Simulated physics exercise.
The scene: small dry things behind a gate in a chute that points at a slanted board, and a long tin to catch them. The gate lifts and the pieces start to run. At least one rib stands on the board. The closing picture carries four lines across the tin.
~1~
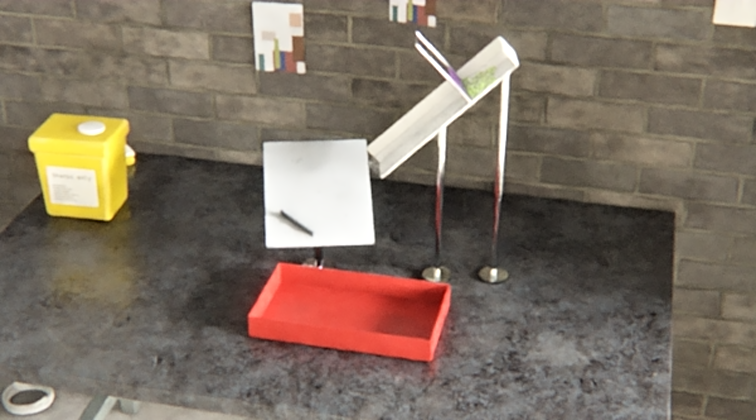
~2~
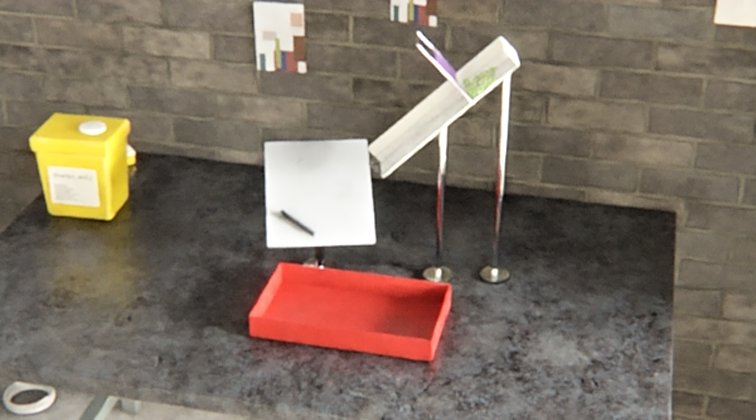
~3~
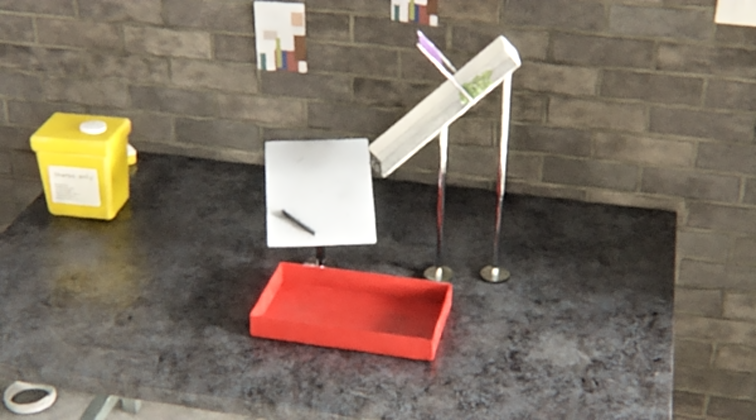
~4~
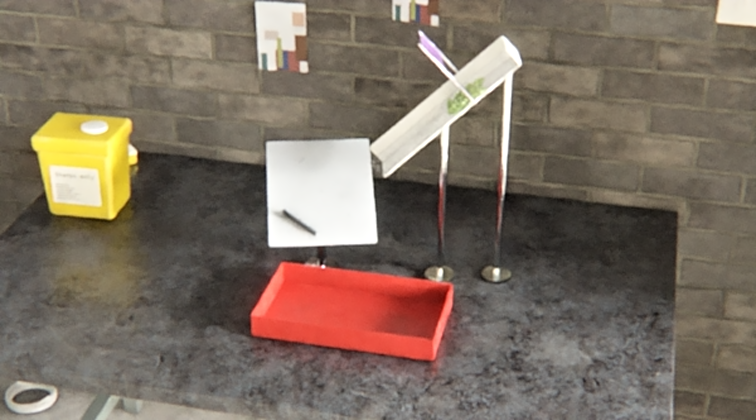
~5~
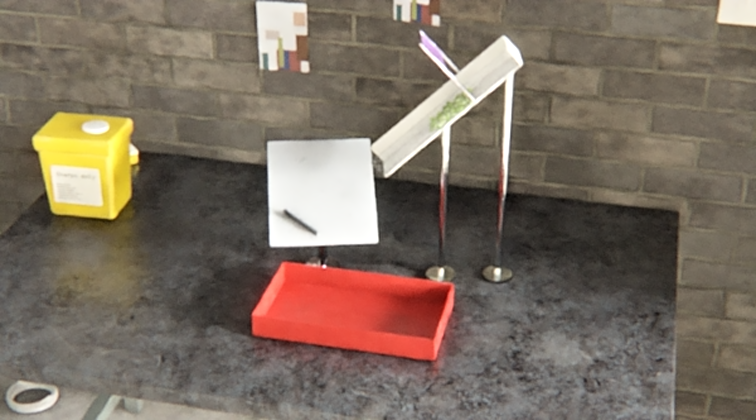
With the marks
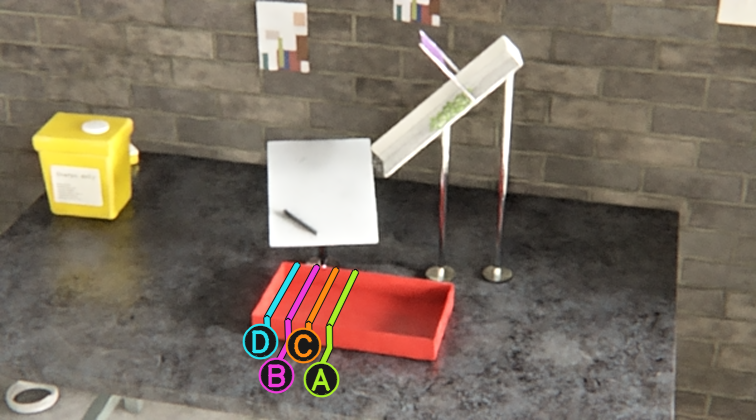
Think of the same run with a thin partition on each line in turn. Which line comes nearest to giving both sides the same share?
Take C.
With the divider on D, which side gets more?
Right.
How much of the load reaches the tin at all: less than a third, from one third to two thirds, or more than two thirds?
About that: More than two thirds.
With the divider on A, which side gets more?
The left side.
On the marked copy, line A crosses the front rim at (329, 326); line B crosses the front rim at (288, 320); line C crosses the front rim at (308, 323); line D crosses the front rim at (267, 317).
With A, of what is caught, most on the left of the divider, a small part on the right.
With B, of what is caught, about a quarter on the left of the divider, most on the right.
With C, of what is caught, about a third on the left of the divider, about two thirds on the right.
With D, of what is caught, a stray few on the left of the divider, nearly all on the right.
